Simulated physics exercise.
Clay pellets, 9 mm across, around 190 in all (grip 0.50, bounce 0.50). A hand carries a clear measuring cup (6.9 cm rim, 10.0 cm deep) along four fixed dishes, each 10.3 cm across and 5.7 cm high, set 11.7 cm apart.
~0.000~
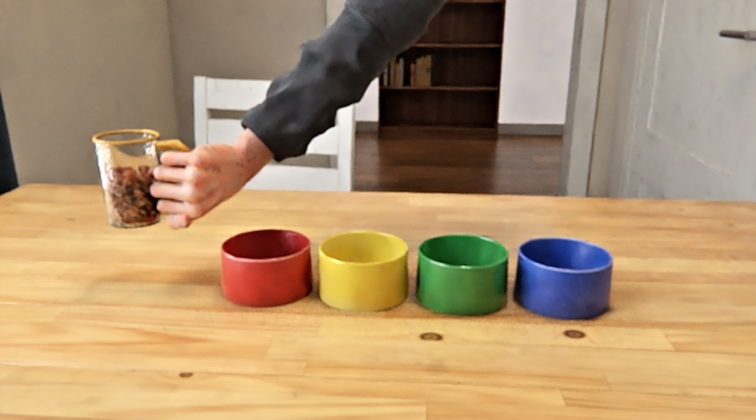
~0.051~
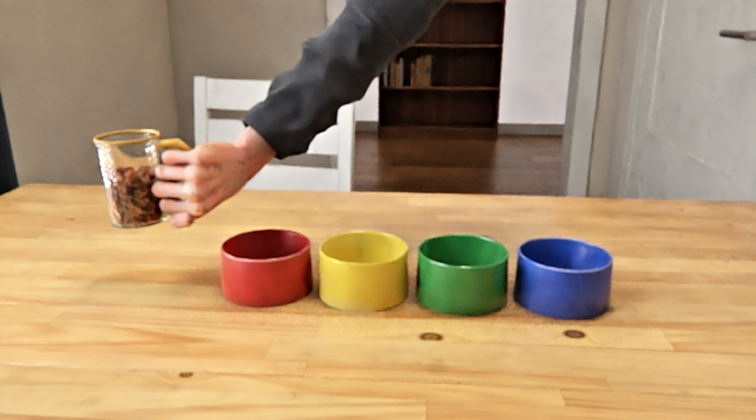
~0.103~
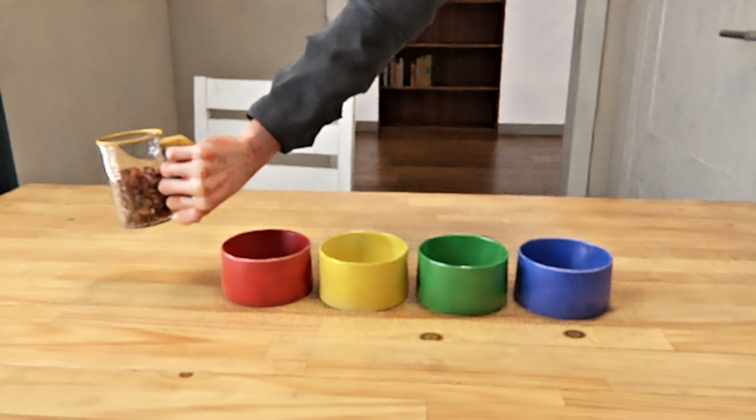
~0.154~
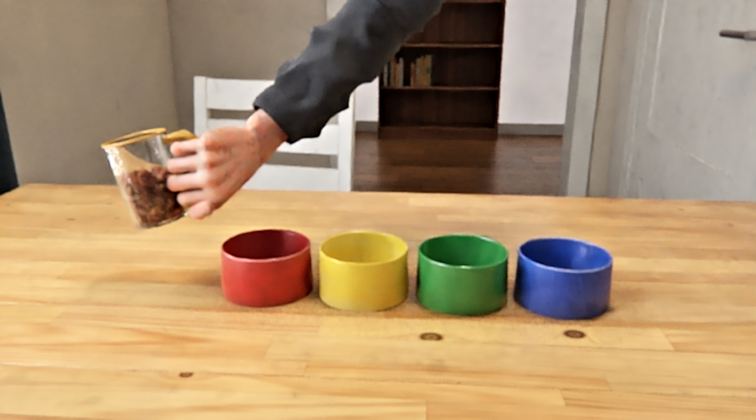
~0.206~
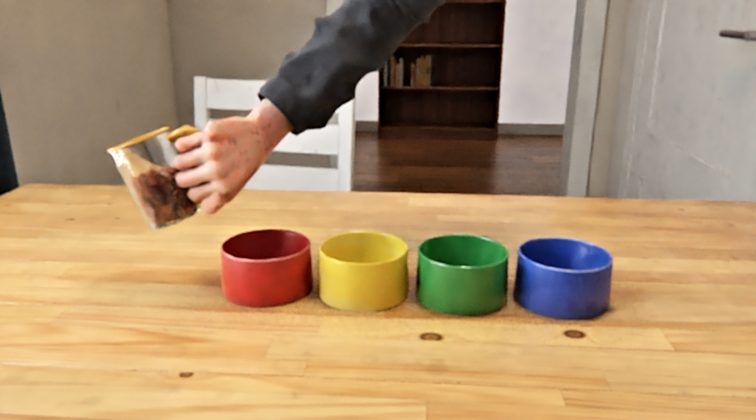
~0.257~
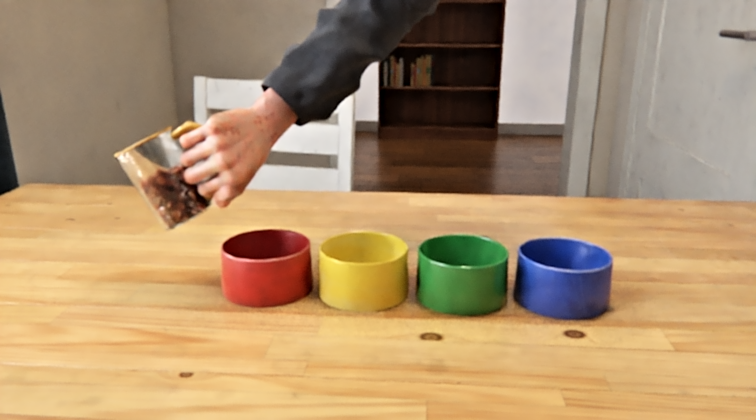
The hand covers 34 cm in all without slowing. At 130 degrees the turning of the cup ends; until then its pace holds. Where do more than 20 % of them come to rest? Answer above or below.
Red: Above, blue: Below, green: Below, yellow: Below, counter: Below.
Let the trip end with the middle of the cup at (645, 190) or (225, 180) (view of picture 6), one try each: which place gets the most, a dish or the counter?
The winner: Red, then counter.
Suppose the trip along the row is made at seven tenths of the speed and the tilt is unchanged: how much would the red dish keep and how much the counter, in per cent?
Then: Red 60; counter 40.
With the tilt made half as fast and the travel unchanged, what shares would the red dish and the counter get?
Then: Red 0, counter 0.
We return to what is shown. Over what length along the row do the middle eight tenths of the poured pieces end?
About 7 cm.
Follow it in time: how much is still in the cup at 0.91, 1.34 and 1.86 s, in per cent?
In turn: 95, 0, 0.
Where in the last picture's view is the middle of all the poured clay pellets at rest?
Near (274, 276).
After 0.91 s, tilt 115 degrees; cup holds 95 %, red 5 %.
After 1.34 s, tilt 130 degrees; cup holds 0 %, red 90 %, yellow 5 %.
After 1.86 s, tilt 130 degrees; cup holds 0 %, red 90 %, yellow 5 %.
At rest (2.2 s), red 90 %, blue 0 %, green 0 %, yellow 5 %, counter 10 %.
